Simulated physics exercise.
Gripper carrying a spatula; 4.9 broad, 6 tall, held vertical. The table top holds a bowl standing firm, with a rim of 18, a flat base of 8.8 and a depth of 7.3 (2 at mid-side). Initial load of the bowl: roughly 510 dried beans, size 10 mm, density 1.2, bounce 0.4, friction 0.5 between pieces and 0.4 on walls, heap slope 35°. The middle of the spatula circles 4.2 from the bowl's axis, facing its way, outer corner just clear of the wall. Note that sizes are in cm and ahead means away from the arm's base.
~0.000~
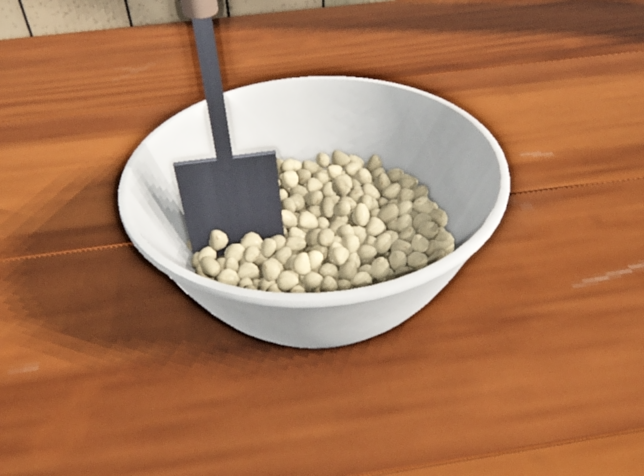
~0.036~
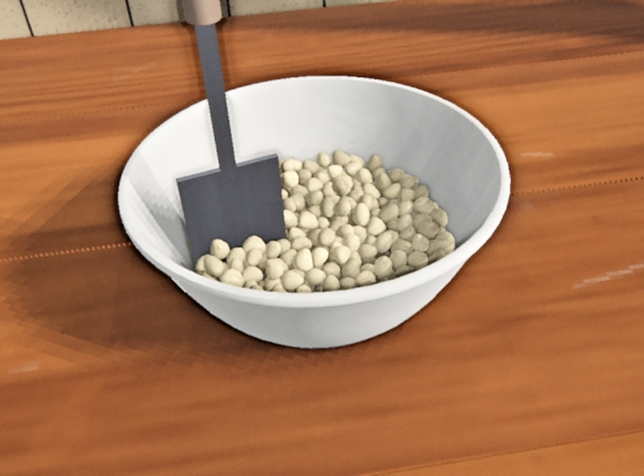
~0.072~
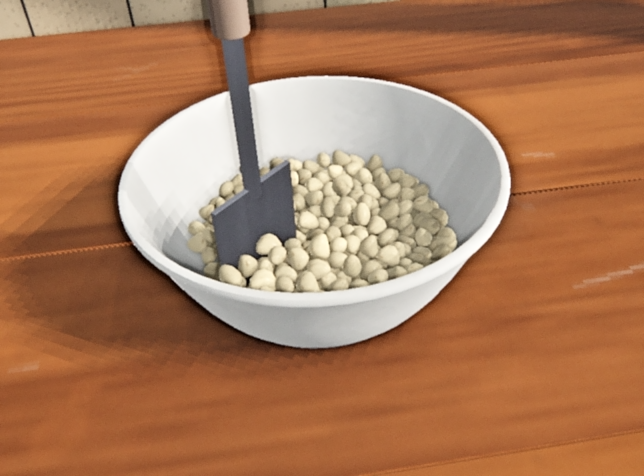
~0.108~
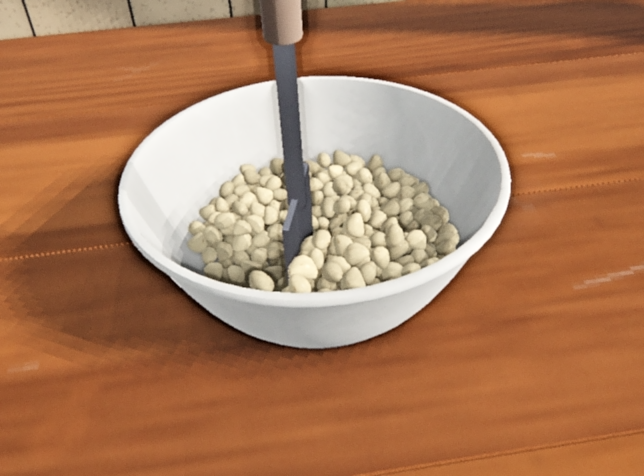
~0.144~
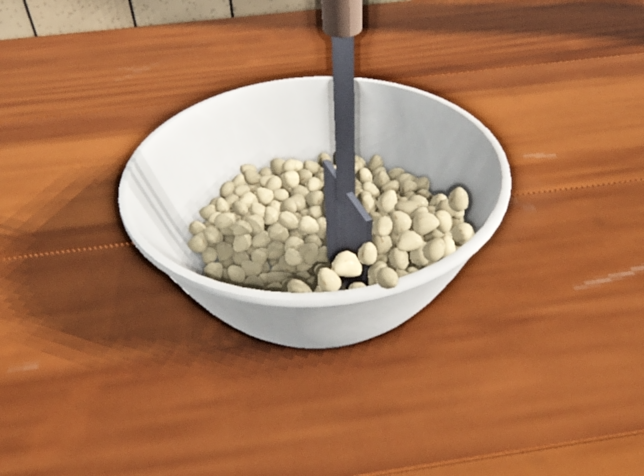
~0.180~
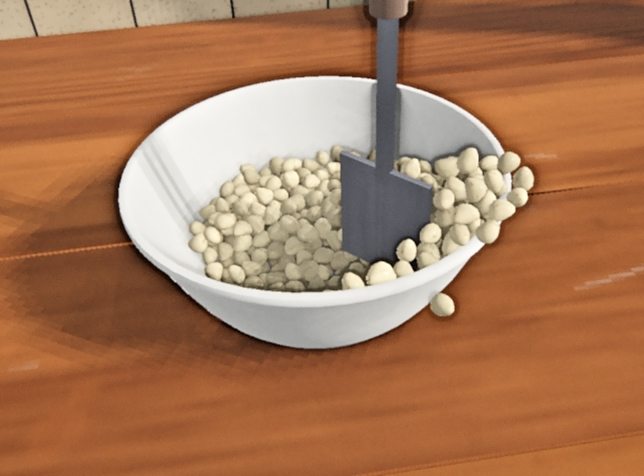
On a wooden table top, a dark spatula stands upright at the left side of a white bowl of pale dried beans. It starts slowly, then sweeps through the beans towards the right, turning as it moves, and pushes a heap up over the right rim, with a few beans outside the bowl.
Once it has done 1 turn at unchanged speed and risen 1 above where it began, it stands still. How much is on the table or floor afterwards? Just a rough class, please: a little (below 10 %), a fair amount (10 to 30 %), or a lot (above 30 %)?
A fair amount.
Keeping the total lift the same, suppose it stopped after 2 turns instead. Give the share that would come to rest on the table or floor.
Estimate: Near 30 %.
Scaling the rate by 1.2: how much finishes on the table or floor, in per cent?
It would come to around 20 percent.
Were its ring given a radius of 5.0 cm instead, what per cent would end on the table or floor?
Close to 0 in a hundred then.
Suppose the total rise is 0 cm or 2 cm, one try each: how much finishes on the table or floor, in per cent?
Estimates: 20 % then 10 %.
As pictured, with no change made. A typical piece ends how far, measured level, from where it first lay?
6 centimetres.
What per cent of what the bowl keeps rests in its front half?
Some 60 per cent.
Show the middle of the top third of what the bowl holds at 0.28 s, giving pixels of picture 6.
I'd point to somewhere close to (359, 139).
After 0.28 s, 217° round, highest piece 10 above the table; 477 in the bowl, 4 on the table or floor, 27 in flight or on the tool.
After 0.38 s, 301° round, highest piece 10 above the table; 443 in the bowl, 31 on the table or floor, 34 in flight or on the tool.
After 0.63 s, 0° round, highest piece 6 above the table; 421 in the bowl, 86 on the table or floor, 1 in flight or on the tool.
After 1.33 s, 0° round, highest piece 6 above the table; 421 in the bowl, 87 on the table or floor.
In the end, 421 in the bowl, 87 on the table or floor. That is 17 % on the table or floor.
